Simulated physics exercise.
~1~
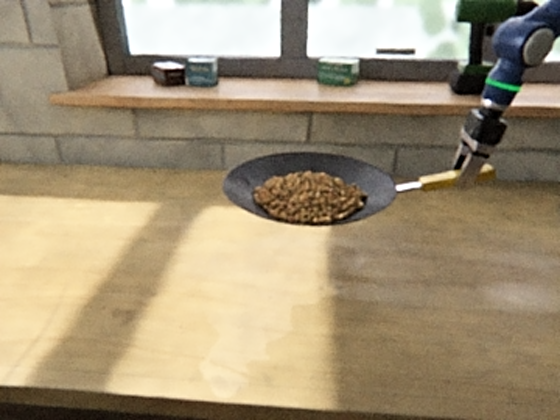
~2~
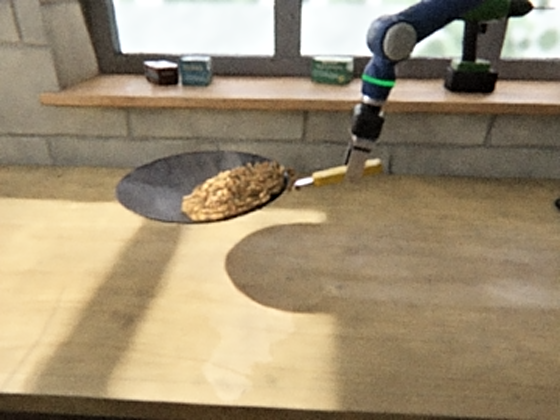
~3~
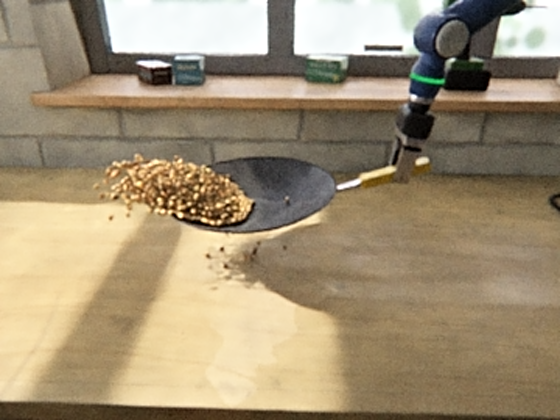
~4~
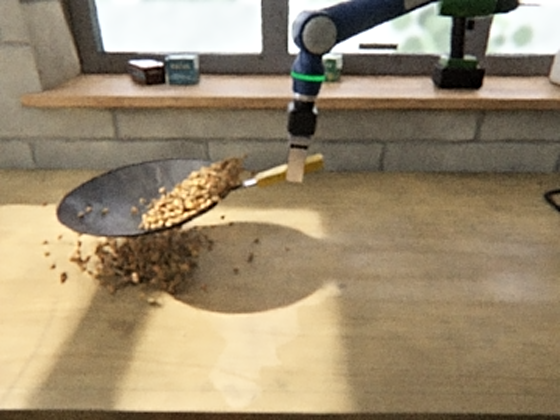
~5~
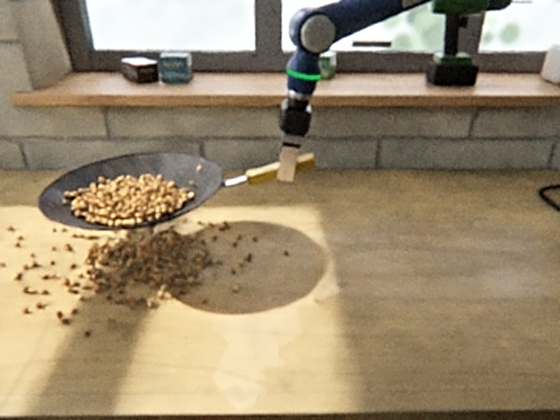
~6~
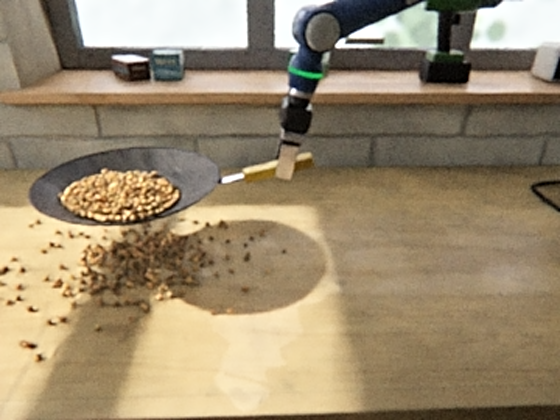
A robot arm jerked a dark wok of chickpeas to the left, then back right and left again, flinging many over the far rim. They scattered across the wooden table beneath, while a good heap stayed in the wok, held still above them.
